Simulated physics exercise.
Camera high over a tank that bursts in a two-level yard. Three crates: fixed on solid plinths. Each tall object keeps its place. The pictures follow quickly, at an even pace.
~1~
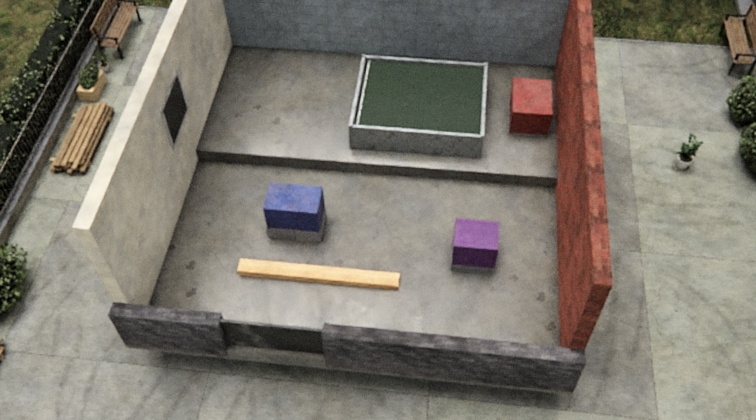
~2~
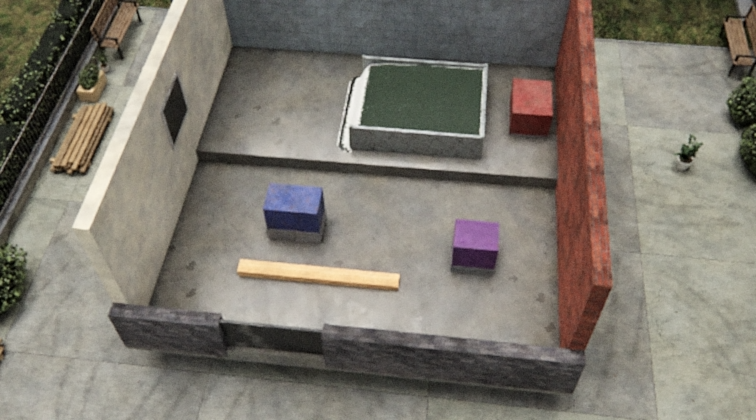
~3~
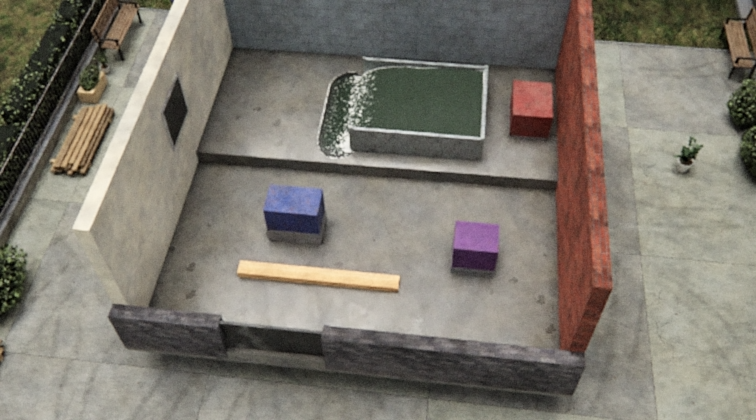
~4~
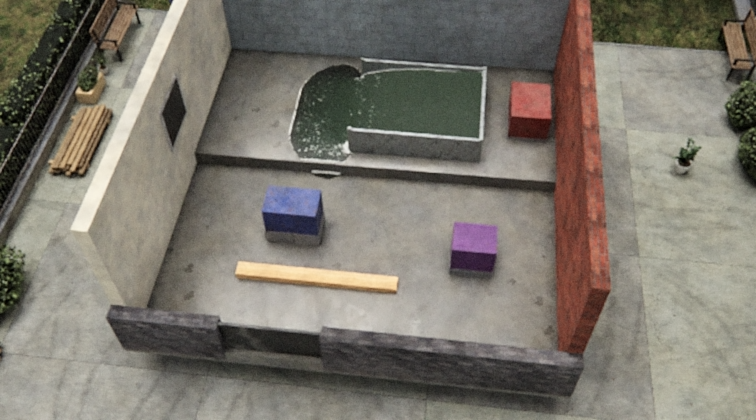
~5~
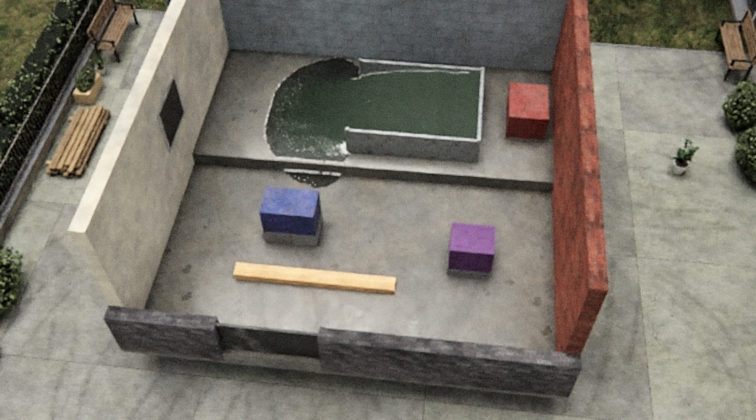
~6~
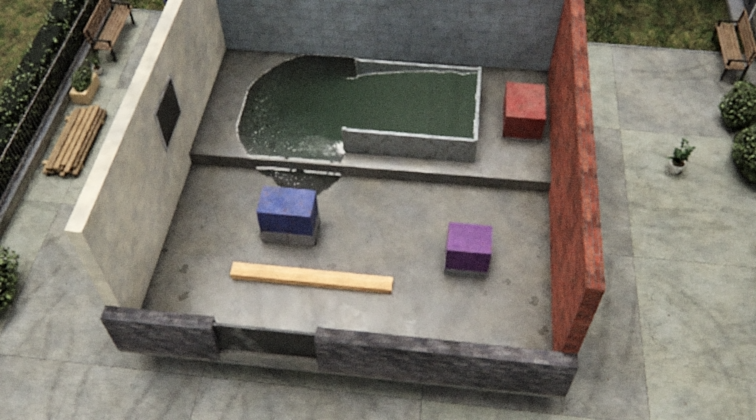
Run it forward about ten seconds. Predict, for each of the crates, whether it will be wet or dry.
My prediction: The blue crate will be dry, the red crate will be wet, the purple crate will be dry.
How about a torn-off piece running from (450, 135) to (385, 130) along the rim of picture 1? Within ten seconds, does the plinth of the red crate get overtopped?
Looks like the red crate holds out.
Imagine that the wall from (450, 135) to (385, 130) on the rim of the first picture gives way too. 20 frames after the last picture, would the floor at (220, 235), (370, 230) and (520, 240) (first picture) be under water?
In the order given, the spots are swamped, swamped and swamped.
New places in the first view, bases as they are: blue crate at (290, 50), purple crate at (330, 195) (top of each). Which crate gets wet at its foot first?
The blue one is first.
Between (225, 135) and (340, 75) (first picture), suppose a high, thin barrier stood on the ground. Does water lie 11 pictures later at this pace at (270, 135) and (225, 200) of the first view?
In order, I'd call them inundated and inundated.
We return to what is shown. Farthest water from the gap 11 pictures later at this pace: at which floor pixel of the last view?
The wet edge reaches furthest near (162, 250).
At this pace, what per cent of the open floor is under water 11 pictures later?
Around 30 percent of it.
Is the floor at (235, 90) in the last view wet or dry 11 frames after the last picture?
That point would be inundated.
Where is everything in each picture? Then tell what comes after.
The first frame shows still water in the tank at (420, 97).
In the second frame, water pours out at (360, 107) and has run to (346, 148).
In the third frame, water pours out at (360, 109) and has run to (333, 154).
In the fourth frame, the front is at (311, 160), out from the gap at (359, 110).
In the fifth frame, the front is at (297, 74), out from the gap at (356, 111).
In the sixth frame, the front is at (254, 87), out from the gap at (353, 111).
A moment on, water covers 25 % of the floor; the blue crate not reached, the red crate not reached, the purple crate not reached.
Next, water covers 30 % of the floor; the blue crate water round its plinth, the red crate not reached, the purple crate not reached.
Then, water covers 40 % of the floor; the blue crate water round its plinth, the red crate not reached, the purple crate not reached.
Later, water covers 65 % of the floor; the blue crate water round its plinth, the red crate not reached, the purple crate not reached.
In the end, water covers 95 % of the floor; the blue crate stayed above the water, the red crate was topped, the purple crate stayed above the water.
